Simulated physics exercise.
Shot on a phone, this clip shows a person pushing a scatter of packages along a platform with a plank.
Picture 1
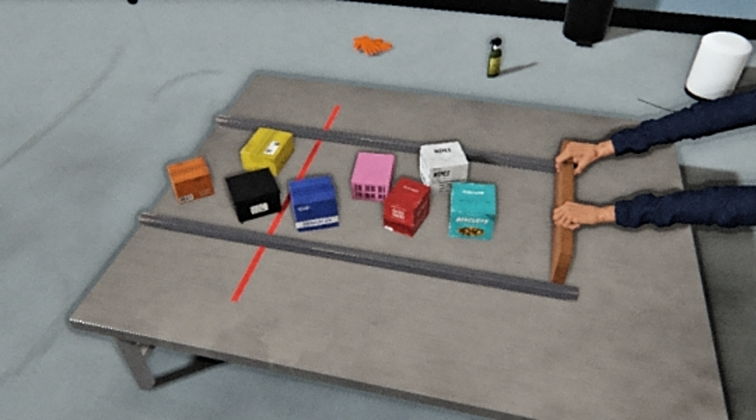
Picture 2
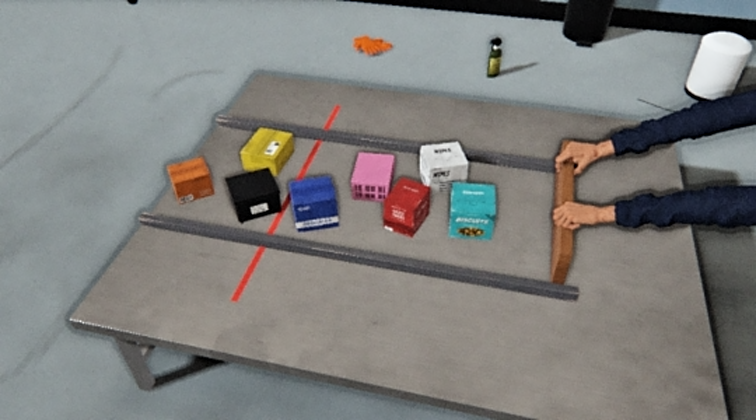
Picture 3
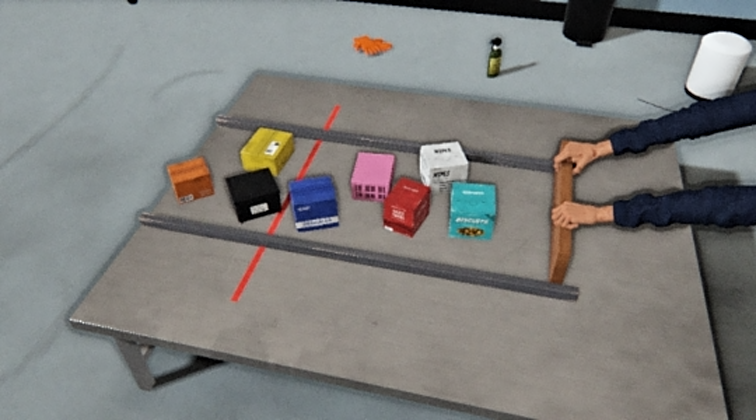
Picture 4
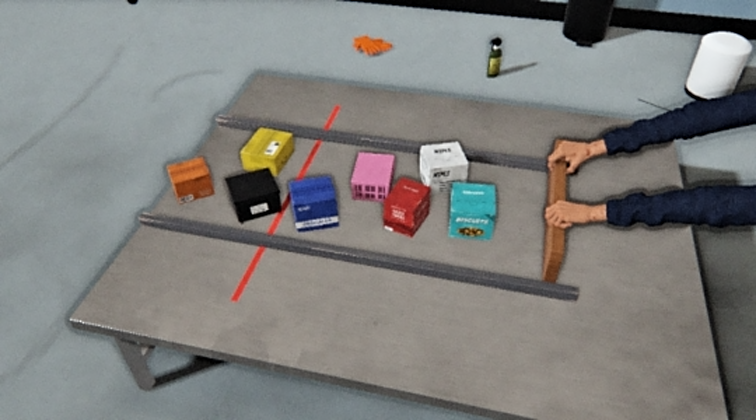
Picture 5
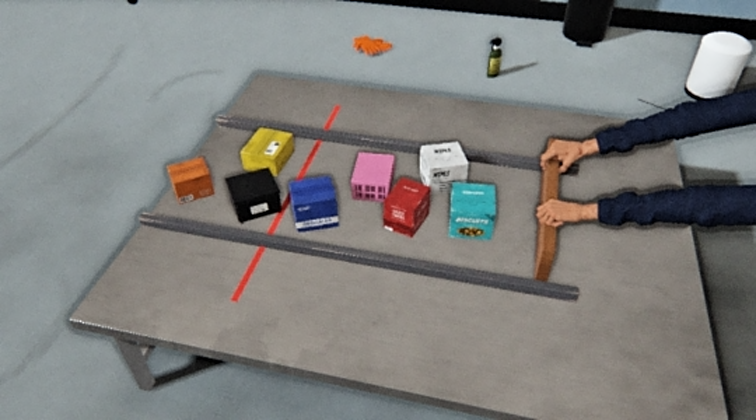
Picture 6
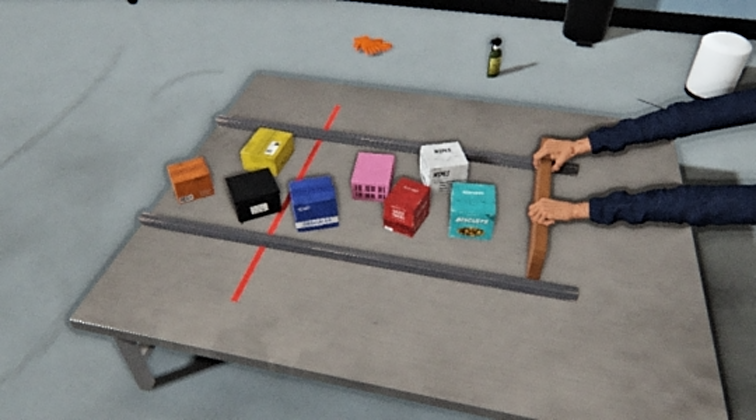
On a grey platform with two rails and a red line across it, eight coloured boxes sit still while two hands at the right hold a wooden plank upright, then slide it slightly left toward them without touching any.
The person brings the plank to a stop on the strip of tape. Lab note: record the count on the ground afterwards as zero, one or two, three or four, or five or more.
The drop will claim one or two of them.
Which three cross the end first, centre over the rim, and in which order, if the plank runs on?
That would be the orange box, followed by the black tote and then the yellow parcel.
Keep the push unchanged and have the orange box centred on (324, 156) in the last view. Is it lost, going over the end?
From that spot it never drops.
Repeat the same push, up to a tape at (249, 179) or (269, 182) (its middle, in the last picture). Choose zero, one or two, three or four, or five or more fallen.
For the first place I'd say either three or four, and for the second 1 or 2.
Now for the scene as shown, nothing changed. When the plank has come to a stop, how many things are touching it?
The number is 2.
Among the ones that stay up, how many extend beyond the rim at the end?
1 in all.
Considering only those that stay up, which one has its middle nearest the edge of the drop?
The black tote winds up nearest.
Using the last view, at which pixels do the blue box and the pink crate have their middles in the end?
First object about (191, 195); second object about (250, 157).
Early on, none off yet; orange box at rest near (191, 180); yellow parcel at rest near (268, 152); black tote at rest near (254, 196).
Finally, the number that fall off is one or two; lost, orange box.
